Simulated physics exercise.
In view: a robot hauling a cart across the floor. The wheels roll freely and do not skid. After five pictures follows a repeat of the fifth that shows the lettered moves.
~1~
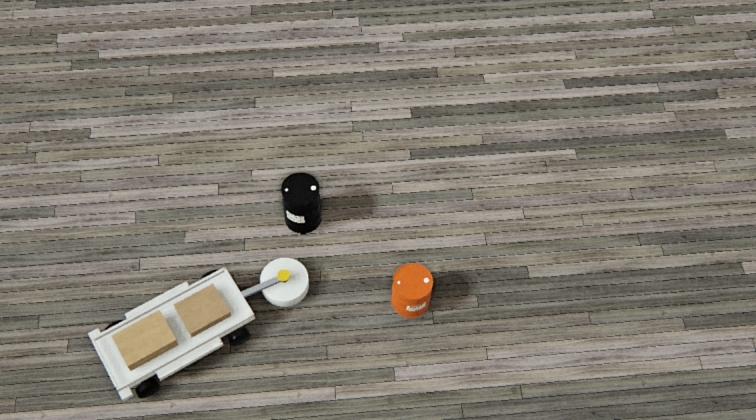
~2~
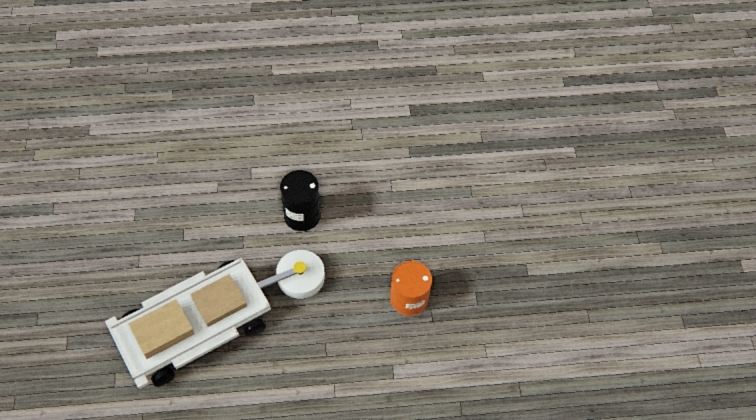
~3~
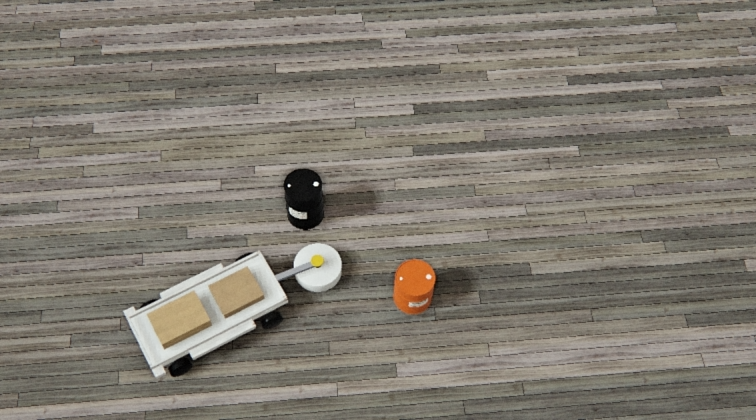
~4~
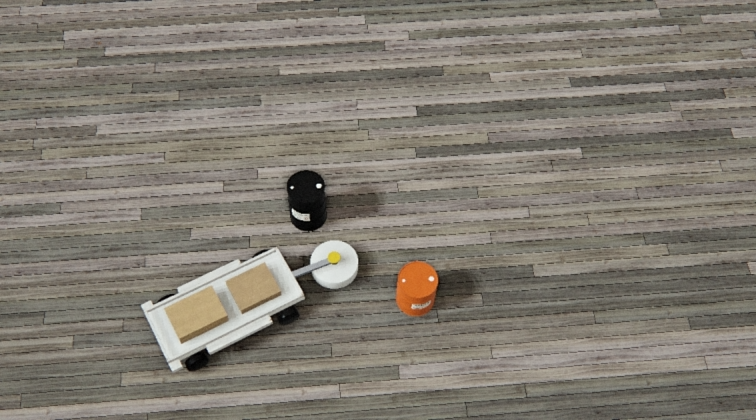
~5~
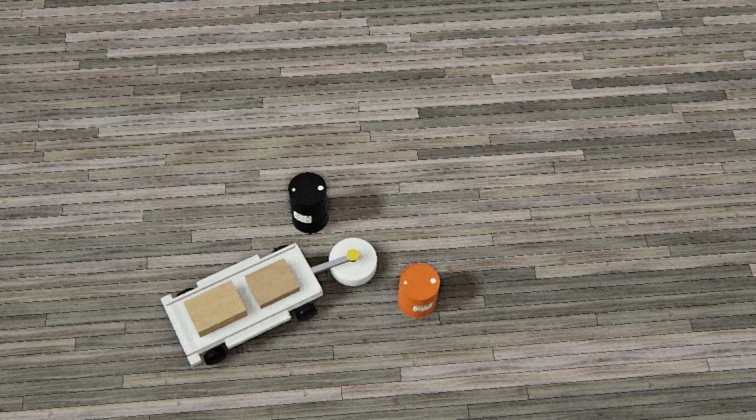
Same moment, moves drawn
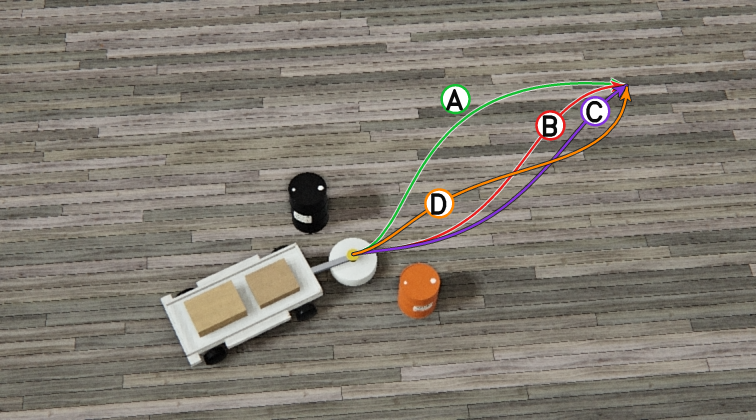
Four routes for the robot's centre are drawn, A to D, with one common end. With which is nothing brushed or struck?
Route D.
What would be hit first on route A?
It meets the black drum.
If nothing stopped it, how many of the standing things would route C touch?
In all, one.
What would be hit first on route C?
The orange keg.
On the marked copy, A from (353, 254) via (457, 125) to (624, 85); B from (353, 254) via (511, 176) to (624, 85); C from (353, 254) via (524, 190) to (627, 85); D from (353, 254) via (515, 173) to (627, 87).
Following D. Soon after the start, robot (462, 198), cart (367, 242).
Later, robot (575, 158), cart (481, 191).
In the end, robot (624, 93), cart (563, 146); nothing has been touched.
As for the rest, A meets the black drum; B meets the orange keg; C meets the orange keg.
